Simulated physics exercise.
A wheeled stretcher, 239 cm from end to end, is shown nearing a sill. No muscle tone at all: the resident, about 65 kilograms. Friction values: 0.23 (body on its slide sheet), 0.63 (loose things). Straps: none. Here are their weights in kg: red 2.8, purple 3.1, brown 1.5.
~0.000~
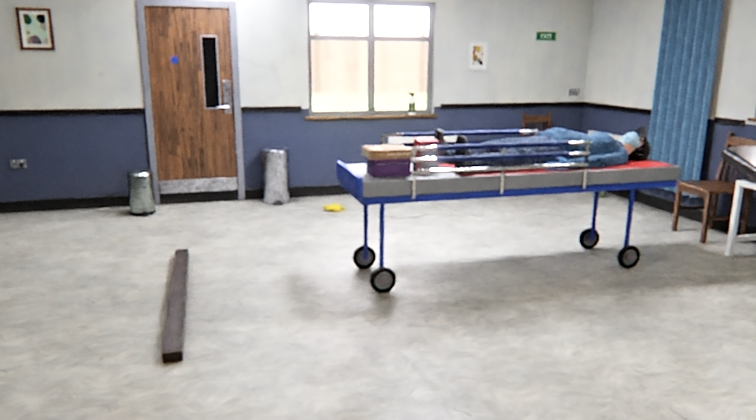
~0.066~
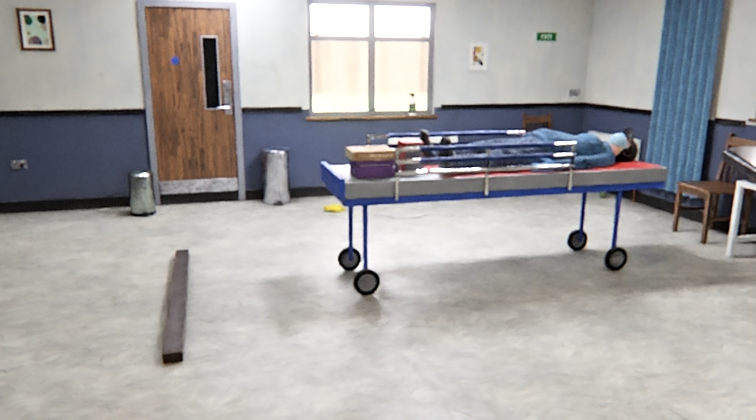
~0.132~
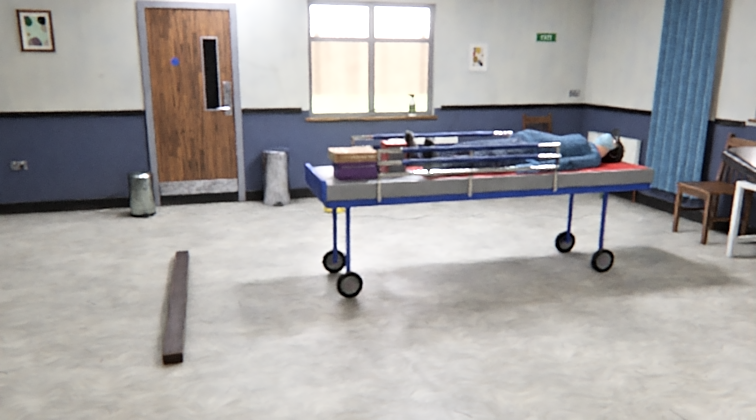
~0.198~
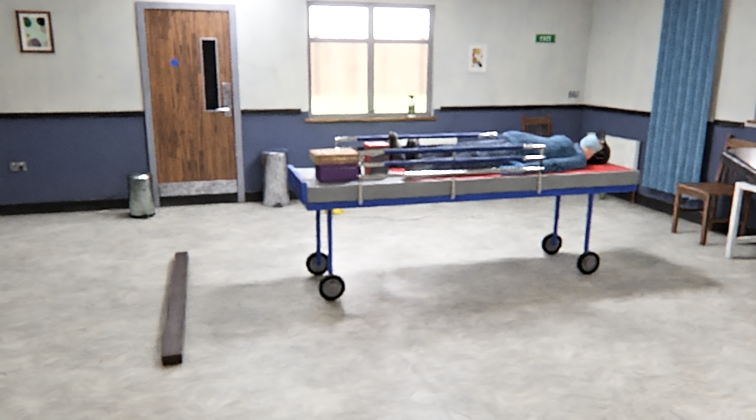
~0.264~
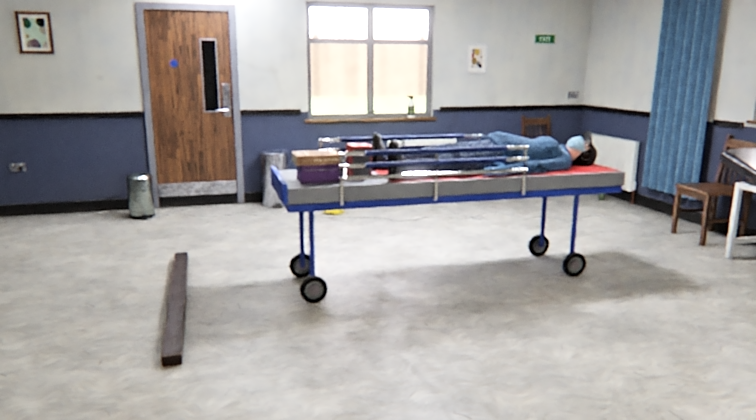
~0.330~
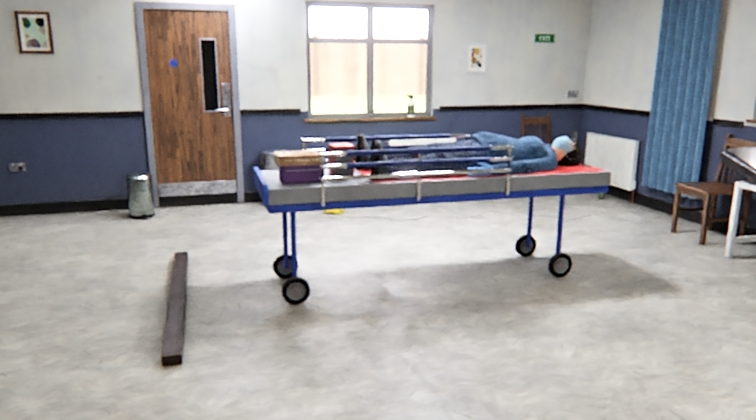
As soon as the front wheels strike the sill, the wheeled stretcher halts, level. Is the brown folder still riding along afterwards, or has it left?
It has left.
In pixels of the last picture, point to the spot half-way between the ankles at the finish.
Near pixel (209, 175).
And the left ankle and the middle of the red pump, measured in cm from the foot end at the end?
So the left ankle stops 30 cm short, while the red pump stops 40 cm short.
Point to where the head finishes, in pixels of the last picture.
The head ends at about (426, 160).
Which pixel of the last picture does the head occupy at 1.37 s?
It sits near (426, 160), give or take.
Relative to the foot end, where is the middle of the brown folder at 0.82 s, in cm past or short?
Roughly 5 cm short.
Contact comes at 0.67 s.
After 0.82 s the brown folder is 4 cm short of the foot end, tilted 5°, near (164, 162) in the last picture's view.
After 1.07 s the brown folder is 18 cm past the foot end, tilted 55°, near (129, 199) in the last picture's view; the left ankle 36 cm short of the foot end.
After 1.37 s the brown folder is 45 cm past the foot end, tilted 150°, near (90, 297) in the last picture's view.
When all is still (1.6 s), red pump stays on; purple case stays on; brown folder drops off; left ankle stops short of the foot end.
